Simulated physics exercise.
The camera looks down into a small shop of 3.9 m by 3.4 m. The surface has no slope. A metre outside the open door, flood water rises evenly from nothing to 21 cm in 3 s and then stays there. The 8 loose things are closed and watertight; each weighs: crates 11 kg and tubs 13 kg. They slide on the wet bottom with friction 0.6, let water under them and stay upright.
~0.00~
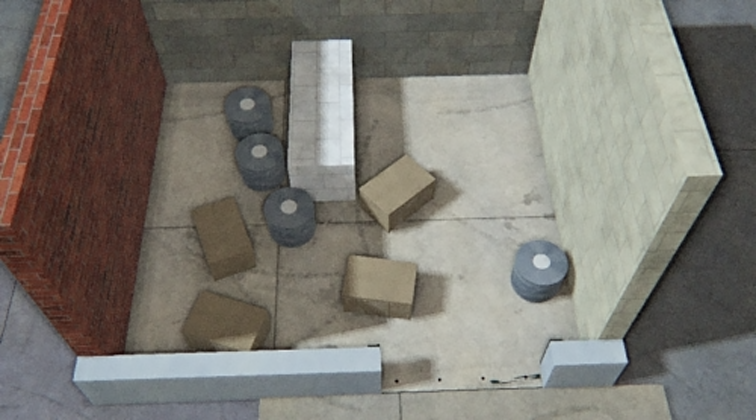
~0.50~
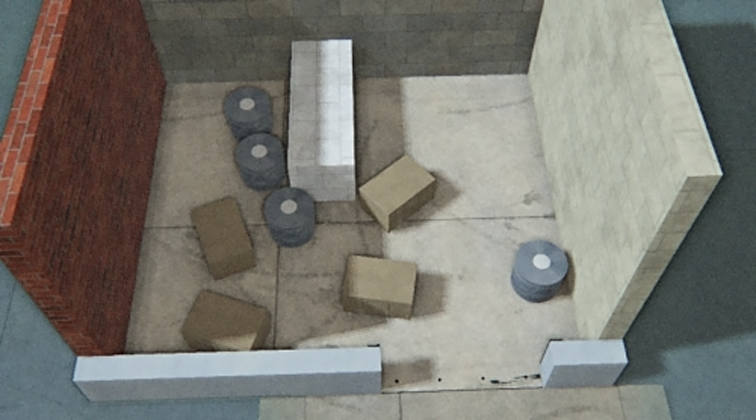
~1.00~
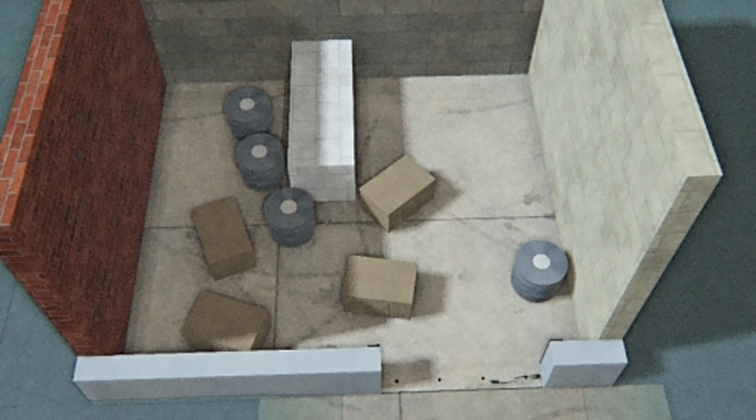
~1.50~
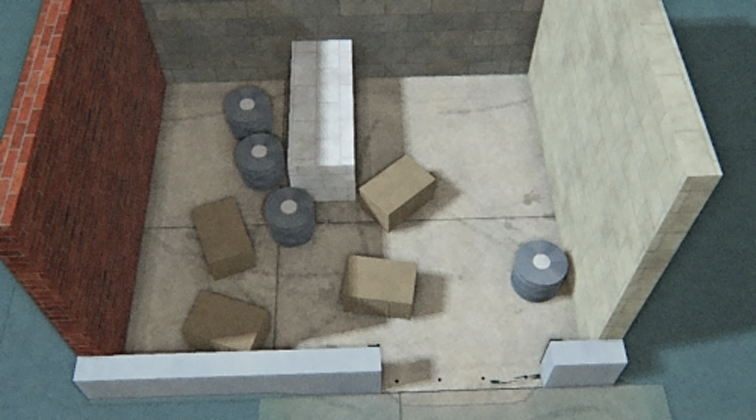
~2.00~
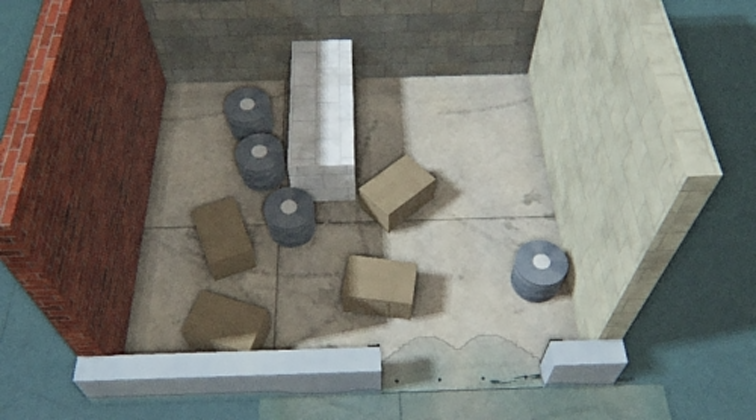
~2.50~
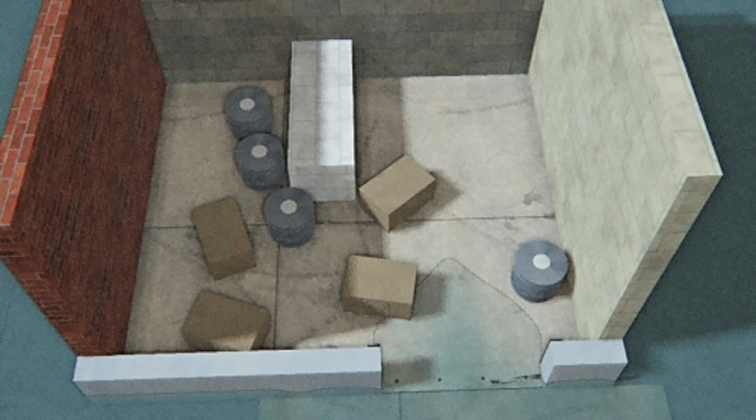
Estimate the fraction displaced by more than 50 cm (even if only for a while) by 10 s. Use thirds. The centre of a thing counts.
Share: From one to two thirds.
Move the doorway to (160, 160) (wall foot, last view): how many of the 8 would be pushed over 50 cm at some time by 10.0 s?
Then 7.
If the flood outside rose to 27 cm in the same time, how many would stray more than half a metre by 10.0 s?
In that case 5 of them.
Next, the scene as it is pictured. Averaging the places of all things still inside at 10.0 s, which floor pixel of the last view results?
At about (284, 208).
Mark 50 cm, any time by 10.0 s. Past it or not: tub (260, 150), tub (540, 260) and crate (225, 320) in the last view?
In that order: Short of it, over, under.
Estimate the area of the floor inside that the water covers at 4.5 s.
Some 7.5 m2.
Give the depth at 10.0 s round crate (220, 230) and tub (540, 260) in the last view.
About 8 and 19 cm.
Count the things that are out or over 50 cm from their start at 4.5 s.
By then 1.
After 3.5 s 0 of 8 are over 50 cm from their spots; 0 afloat.
After 4.5 s 1 of 8 are over 50 cm from their spots; 1 afloat.
After 7.0 s 3 of 8 are over 50 cm from their spots; 2 afloat.
After 10.0 s 5 of 8 are over 50 cm from their spots, and 5 have been at some point; 5 afloat.
